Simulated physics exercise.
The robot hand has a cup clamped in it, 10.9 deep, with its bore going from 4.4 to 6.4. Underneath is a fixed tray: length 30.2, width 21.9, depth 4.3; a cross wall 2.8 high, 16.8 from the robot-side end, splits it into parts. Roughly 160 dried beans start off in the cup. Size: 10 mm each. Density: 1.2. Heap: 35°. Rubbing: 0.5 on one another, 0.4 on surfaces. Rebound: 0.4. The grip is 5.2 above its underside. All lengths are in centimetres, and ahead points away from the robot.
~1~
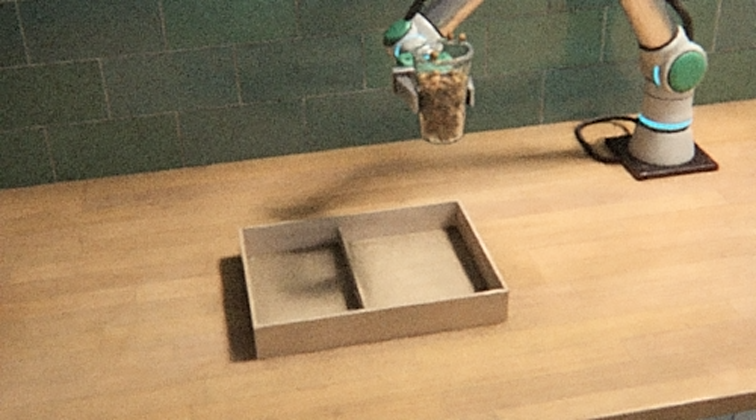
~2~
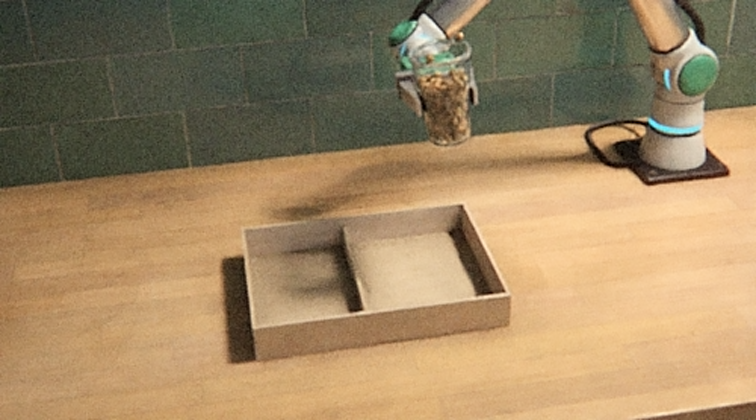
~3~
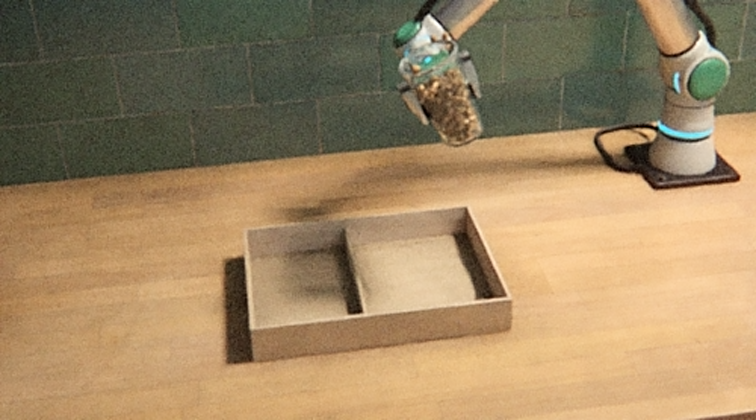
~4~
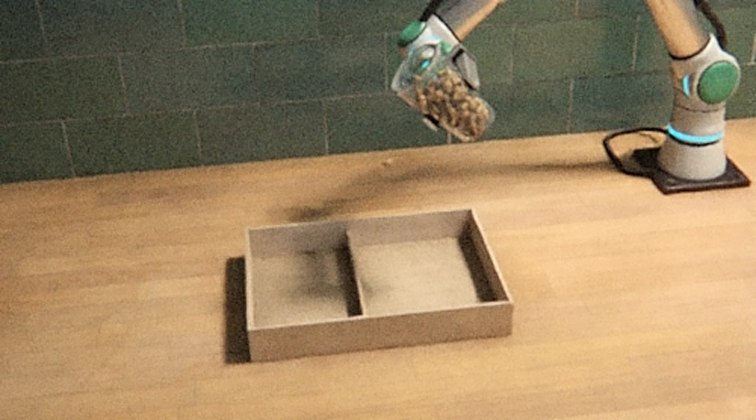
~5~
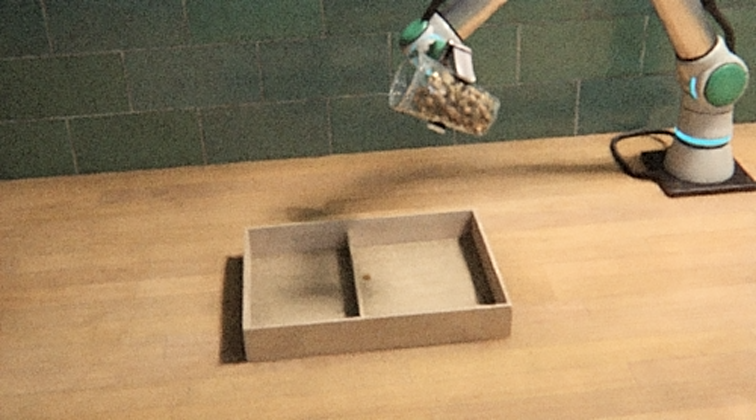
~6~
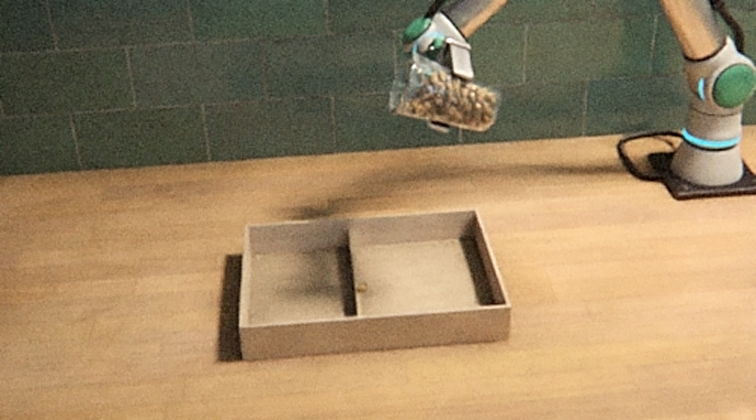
A robot arm tips a clear cup of dried beans toward the left above a two-part tray on a wooden table; a single bean drops into the right compartment while the rest stay in the steeply tilted cup.
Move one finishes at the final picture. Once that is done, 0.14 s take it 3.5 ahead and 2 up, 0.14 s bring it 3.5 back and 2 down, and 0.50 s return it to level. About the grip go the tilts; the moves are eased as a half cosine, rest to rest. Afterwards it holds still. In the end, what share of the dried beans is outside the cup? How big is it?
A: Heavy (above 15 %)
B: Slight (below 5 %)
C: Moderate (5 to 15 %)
Answer: C.
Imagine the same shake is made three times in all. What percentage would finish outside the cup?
Then about 30 per cent.
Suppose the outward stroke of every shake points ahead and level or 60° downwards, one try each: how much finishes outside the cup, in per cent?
First try some 5 %, second try some 0 %.
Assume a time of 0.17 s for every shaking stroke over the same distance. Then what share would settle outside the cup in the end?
Estimate: Close to 0 percent.
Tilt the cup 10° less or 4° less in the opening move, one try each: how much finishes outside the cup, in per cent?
Roughly 5 and 5 percent.
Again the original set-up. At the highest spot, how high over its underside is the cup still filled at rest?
I'd put it at close to 10.0 centimetres.
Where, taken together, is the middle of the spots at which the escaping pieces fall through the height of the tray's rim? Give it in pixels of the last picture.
Near (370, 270).
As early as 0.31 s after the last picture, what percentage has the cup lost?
About 10 per cent by then.
Then, 0.31 s later, tilted 66° forward, highest piece 28 above the table; 148 in the cup, 1 in the robot-side part, 12 in flight or on a rim.
Then, 0.62 s later, tilted 15° forward, highest piece 31 above the table; 146 in the cup, 13 in the robot-side part, 2 in the far-side part.
Then, 0.98 s later, level, highest piece 31 above the table; 146 in the cup, 13 in the robot-side part, 2 in the far-side part.
Then, 2.03 s later, level, highest piece 31 above the table; 146 in the cup, 13 in the robot-side part, 2 in the far-side part.
At rest, 146 in the cup, 13 in the robot-side part, 2 in the far-side part. That is 9 % outside the cup.
